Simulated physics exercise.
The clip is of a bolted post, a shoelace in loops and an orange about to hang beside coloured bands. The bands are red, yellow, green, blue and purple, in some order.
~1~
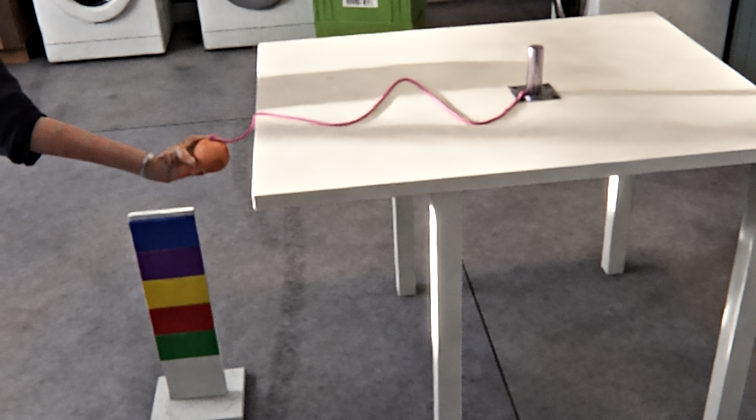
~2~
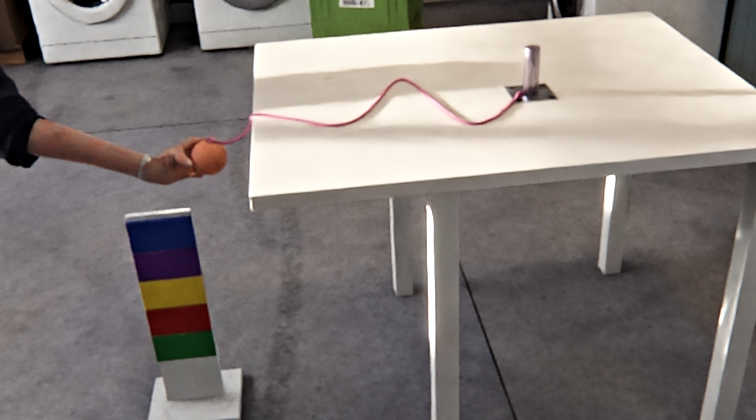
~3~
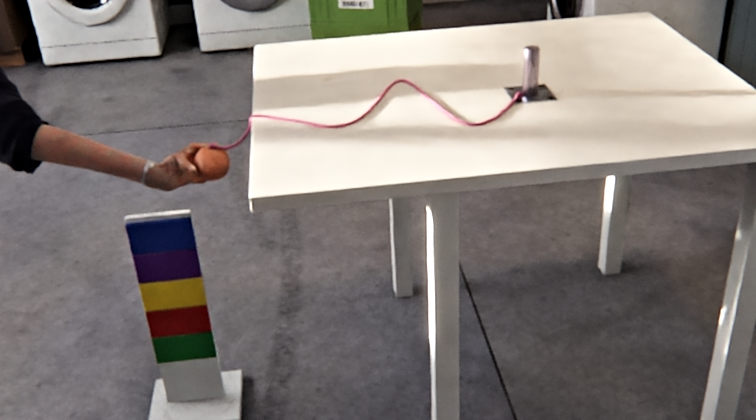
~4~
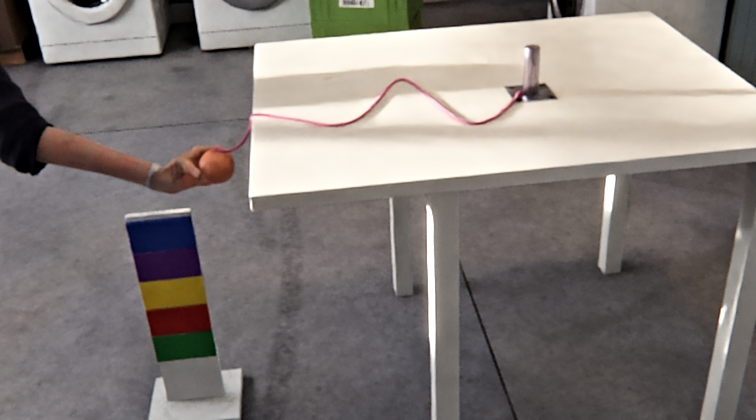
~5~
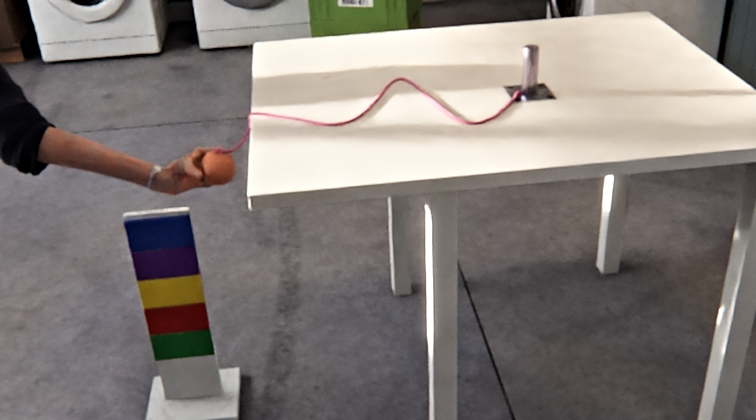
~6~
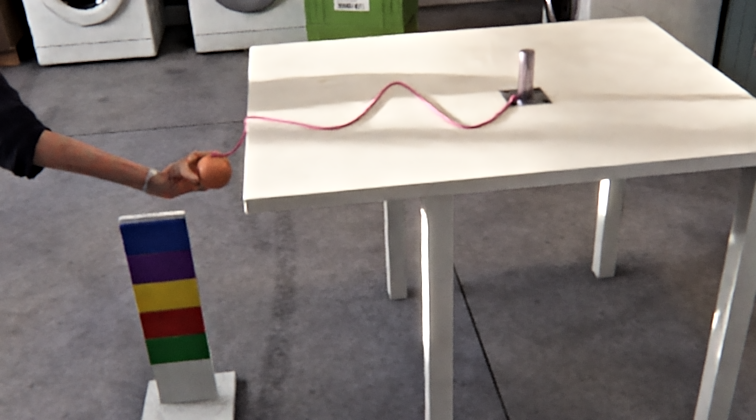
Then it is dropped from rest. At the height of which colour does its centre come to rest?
The shoelace holds its middle at green.
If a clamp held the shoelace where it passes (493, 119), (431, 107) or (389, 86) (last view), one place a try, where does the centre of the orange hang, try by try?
Try by try, around (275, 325), (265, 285) and (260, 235).
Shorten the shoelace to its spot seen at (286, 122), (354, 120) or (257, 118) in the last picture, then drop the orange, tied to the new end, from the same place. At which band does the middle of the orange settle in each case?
It would be purple; no band; yellow.
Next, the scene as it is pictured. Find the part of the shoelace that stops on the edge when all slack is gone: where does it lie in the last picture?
At (379, 96), roughly.
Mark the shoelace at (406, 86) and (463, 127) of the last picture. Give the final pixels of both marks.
At (299, 117), then (420, 106).
Early on, orange near (302, 339); level with green.
Midway, orange near (268, 347); level with green.
Finally, orange near (281, 345); level with green. At green.
